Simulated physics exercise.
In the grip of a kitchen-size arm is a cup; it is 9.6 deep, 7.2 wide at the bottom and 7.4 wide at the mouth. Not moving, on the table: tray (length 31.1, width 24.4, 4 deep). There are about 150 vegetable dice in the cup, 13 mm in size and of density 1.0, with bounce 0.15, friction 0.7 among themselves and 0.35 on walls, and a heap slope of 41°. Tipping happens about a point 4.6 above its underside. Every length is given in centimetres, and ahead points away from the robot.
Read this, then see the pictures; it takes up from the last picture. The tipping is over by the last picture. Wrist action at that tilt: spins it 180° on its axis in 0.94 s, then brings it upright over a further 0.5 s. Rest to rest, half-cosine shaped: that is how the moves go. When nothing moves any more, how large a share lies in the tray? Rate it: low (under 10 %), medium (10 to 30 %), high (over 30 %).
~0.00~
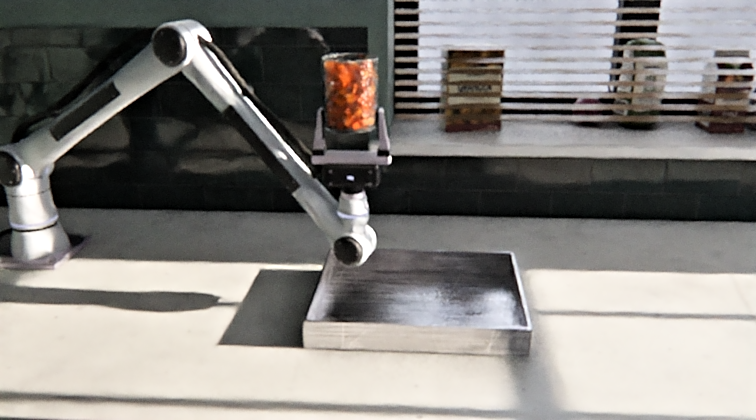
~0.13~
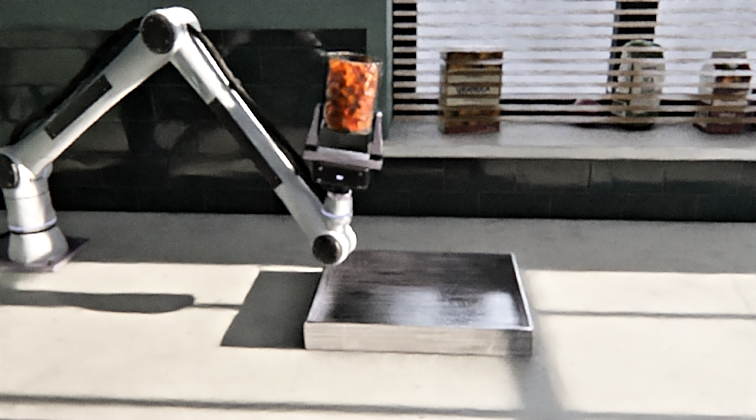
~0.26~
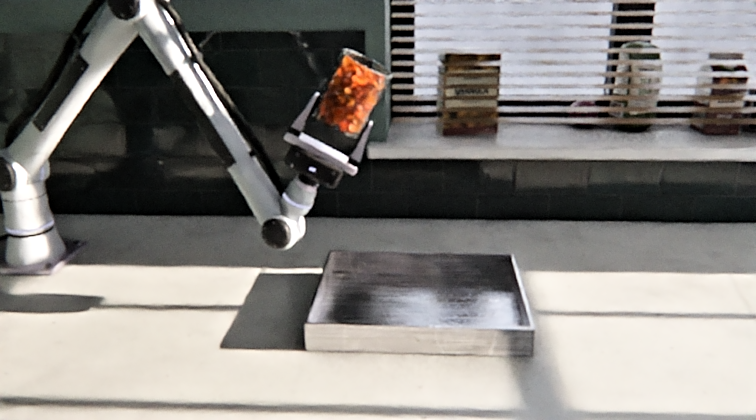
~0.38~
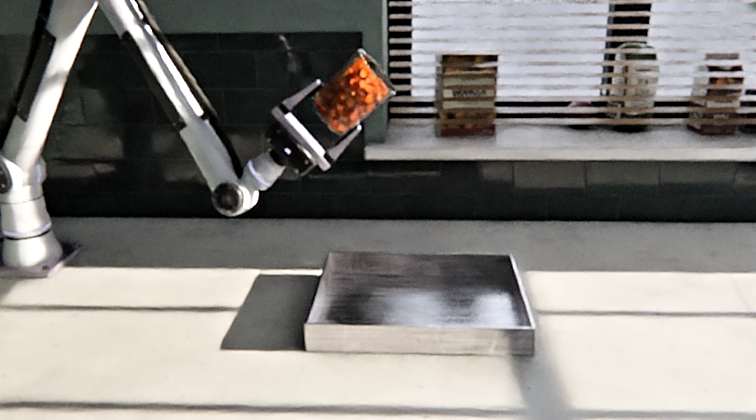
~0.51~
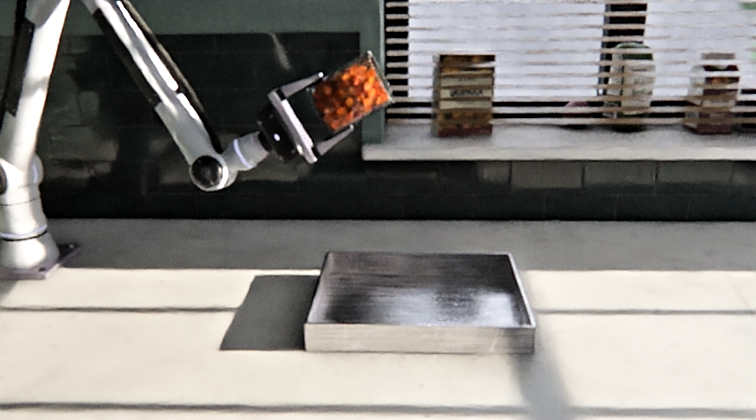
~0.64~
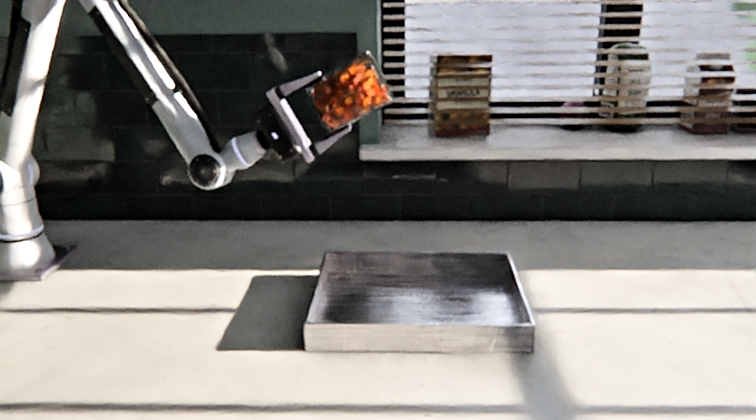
Rating: Low.
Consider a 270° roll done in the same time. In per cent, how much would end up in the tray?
Around 0 %.
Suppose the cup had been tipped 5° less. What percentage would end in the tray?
It would be around 0 percent.
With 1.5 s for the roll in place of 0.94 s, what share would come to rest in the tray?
Estimated share: Close to 0 %.
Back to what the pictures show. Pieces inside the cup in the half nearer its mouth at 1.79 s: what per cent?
Near 45 per cent lies in the mouth half.
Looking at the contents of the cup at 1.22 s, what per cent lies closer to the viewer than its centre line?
I'd say about 45 per cent sits in the front half.
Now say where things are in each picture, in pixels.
Cup middle at (350, 94), upright; upper third of the load around (351, 79), from x 330 to 370, top at y 65; 147 in the cup, in the first picture.
Cup middle at (351, 94), tipped 8°; upper third of the load around (350, 80), from x 330 to 375, top at y 65, in the second picture.
Cup middle at (351, 95), tipped 28°; upper third of the load around (351, 82), from x 320 to 380, top at y 65, in the third picture.
Cup middle at (351, 95), tipped 50°; upper third of the load around (354, 83), from x 320 to 380, top at y 65, in the fourth picture.
Cup middle at (350, 94), tipped 62°; upper third of the load around (352, 83), from x 320 to 380, top at y 70, in the fifth picture.
Cup middle at (349, 93), tipped 62°; upper third of the load around (350, 83), from x 315 to 385, top at y 70; 147 in the cup, in the sixth picture.
By 1.22 s, tipped 62°, highest piece 38 above the table; 147 in the cup.
By 1.79 s, tipped 38°, highest piece 38 above the table; 147 in the cup.
By 2.28 s, upright, highest piece 38 above the table; 147 in the cup.
By 2.98 s, upright, highest piece 38 above the table; 147 in the cup.
Final count, 147 in the cup. That is 0 % in the tray.
